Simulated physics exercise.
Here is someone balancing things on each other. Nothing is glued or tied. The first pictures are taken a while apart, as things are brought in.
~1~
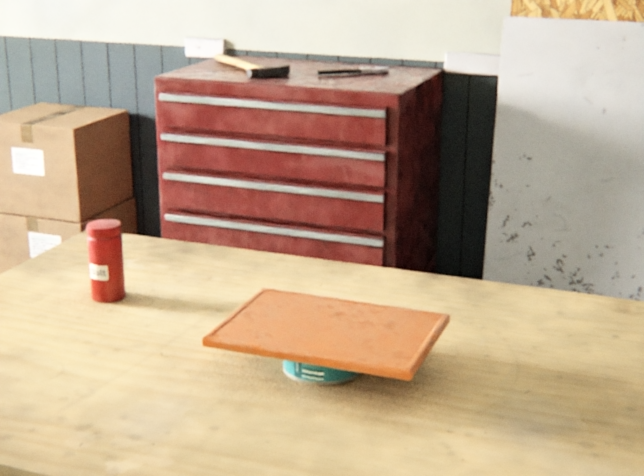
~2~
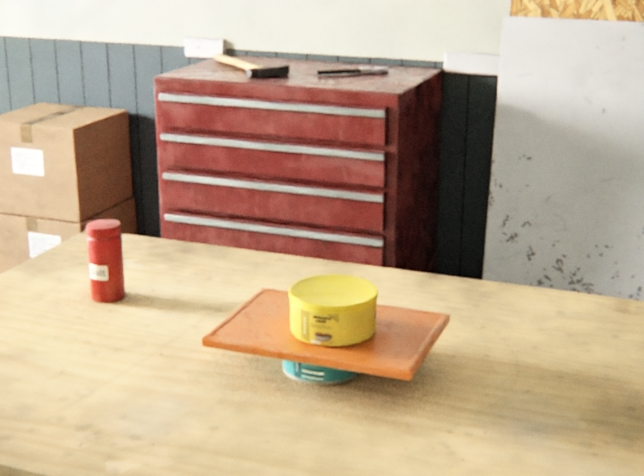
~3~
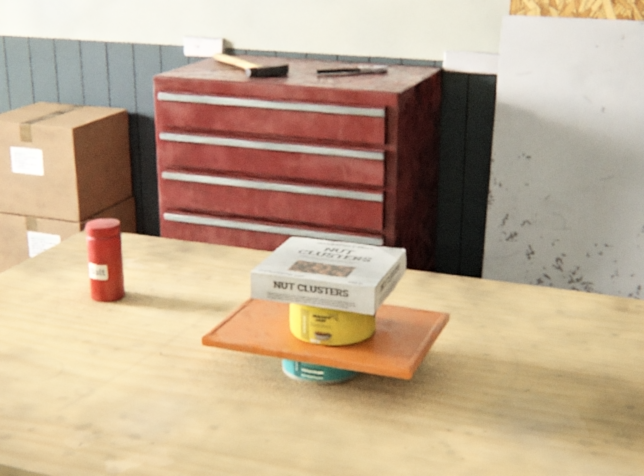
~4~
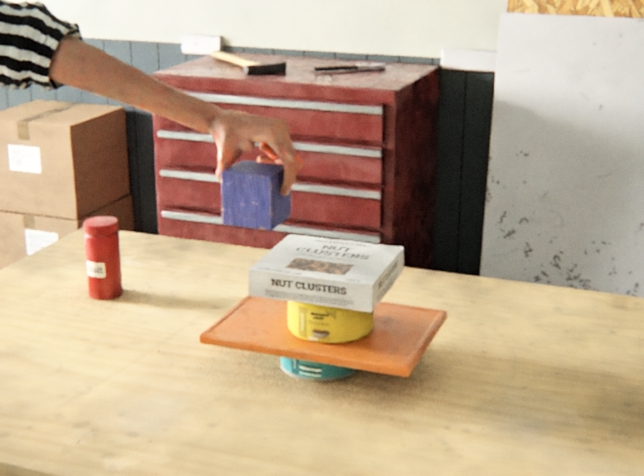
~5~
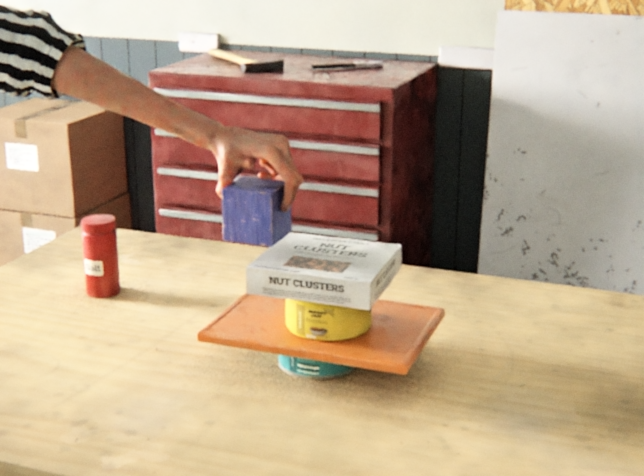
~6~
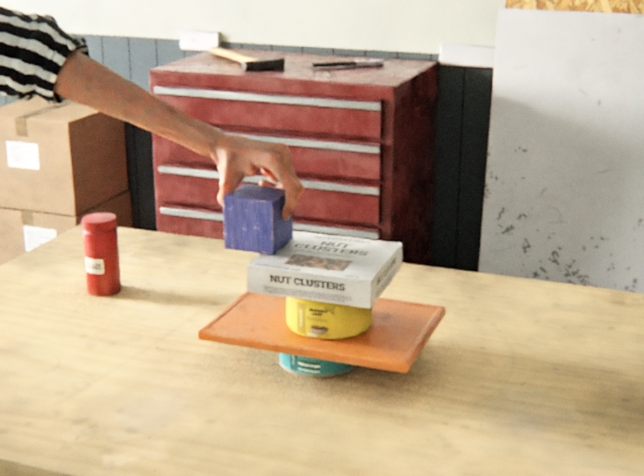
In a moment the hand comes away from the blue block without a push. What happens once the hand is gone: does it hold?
Outcome: The pile comes apart.
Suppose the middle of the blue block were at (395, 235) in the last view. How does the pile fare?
Then it loses its balance.
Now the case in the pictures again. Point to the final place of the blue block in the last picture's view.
Near (187, 320).
Then, 0.30 s past the last view, blue block now fallen.
Then, 0.50 s past the last view, white packet displaced a little.
Then, 0.60 s past the last view, as before.
Finally, fallen, blue block; the other 5 still in place. Final places as the last picture's camera would see them, blue block near (187, 319). The pile gives way.
